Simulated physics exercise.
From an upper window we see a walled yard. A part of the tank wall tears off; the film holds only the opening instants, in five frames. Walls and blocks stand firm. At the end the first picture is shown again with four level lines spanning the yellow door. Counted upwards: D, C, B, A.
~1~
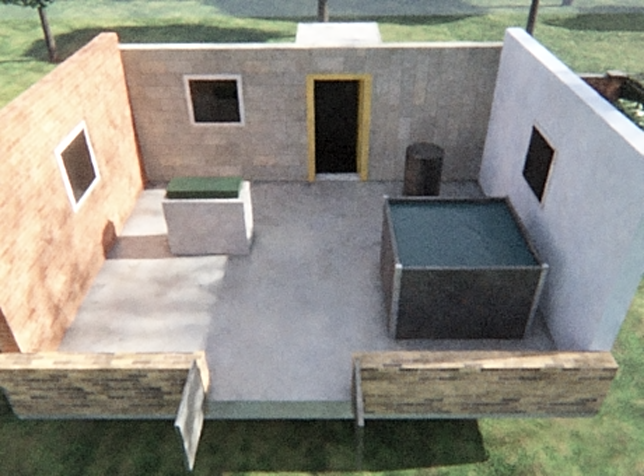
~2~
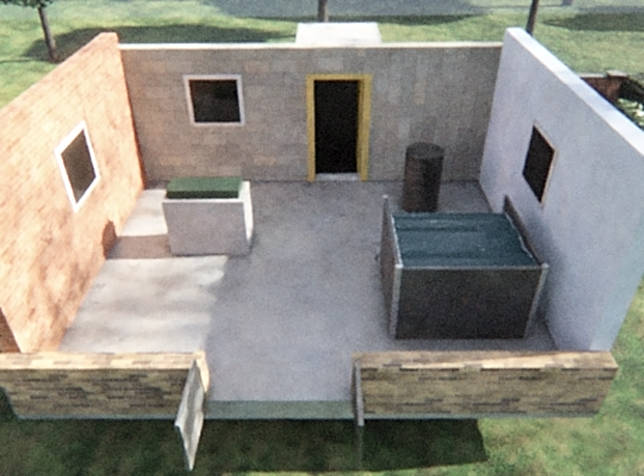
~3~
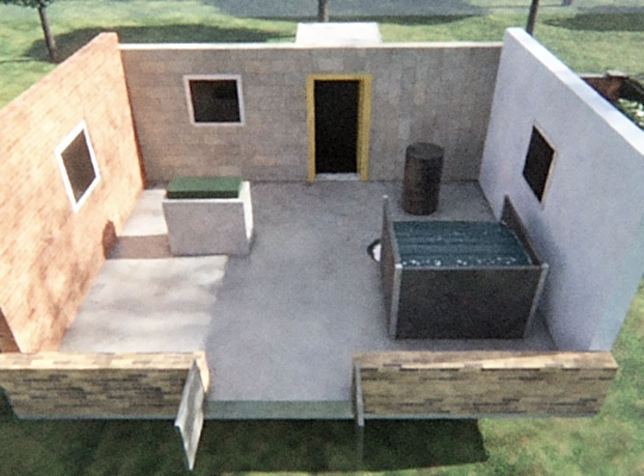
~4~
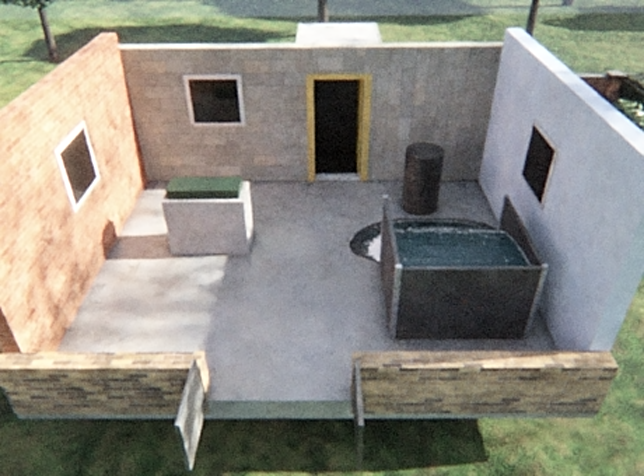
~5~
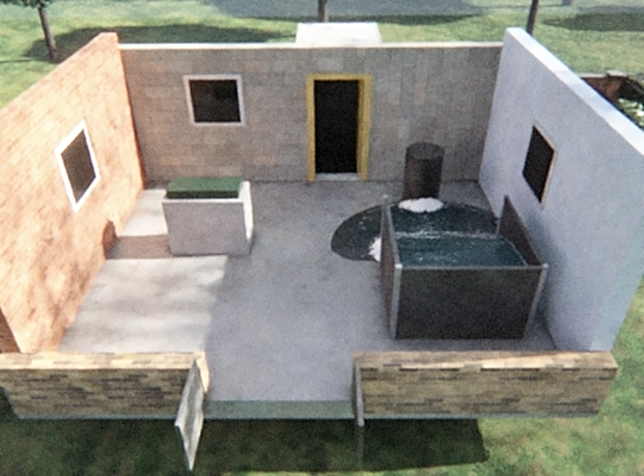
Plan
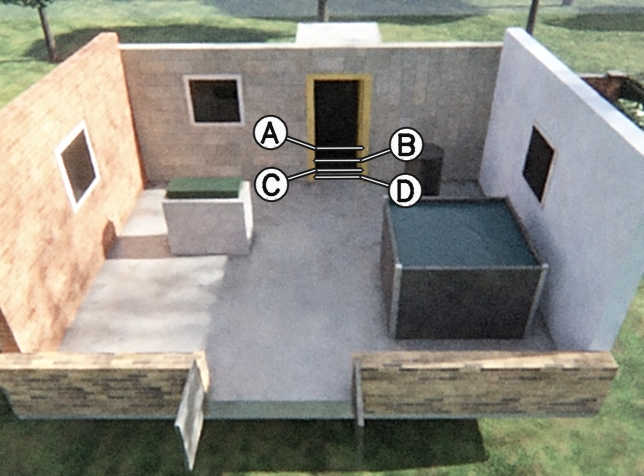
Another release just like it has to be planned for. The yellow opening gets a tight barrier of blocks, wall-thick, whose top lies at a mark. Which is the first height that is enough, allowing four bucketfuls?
Go for B.
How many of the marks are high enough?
Two of the four.
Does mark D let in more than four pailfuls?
Yes, it does.
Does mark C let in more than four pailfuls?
Yes.
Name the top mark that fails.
That is mark C.
On the marked copy, A at (338, 148); B at (338, 160); C at (338, 170); D at (338, 177); from the bottom up D, C, B, A.
With A, nothing gets over.
With B, a splash gets over, under a bucket.
With C, about 10 bucketfuls get in.
With D, dozens of bucketfuls pour in.
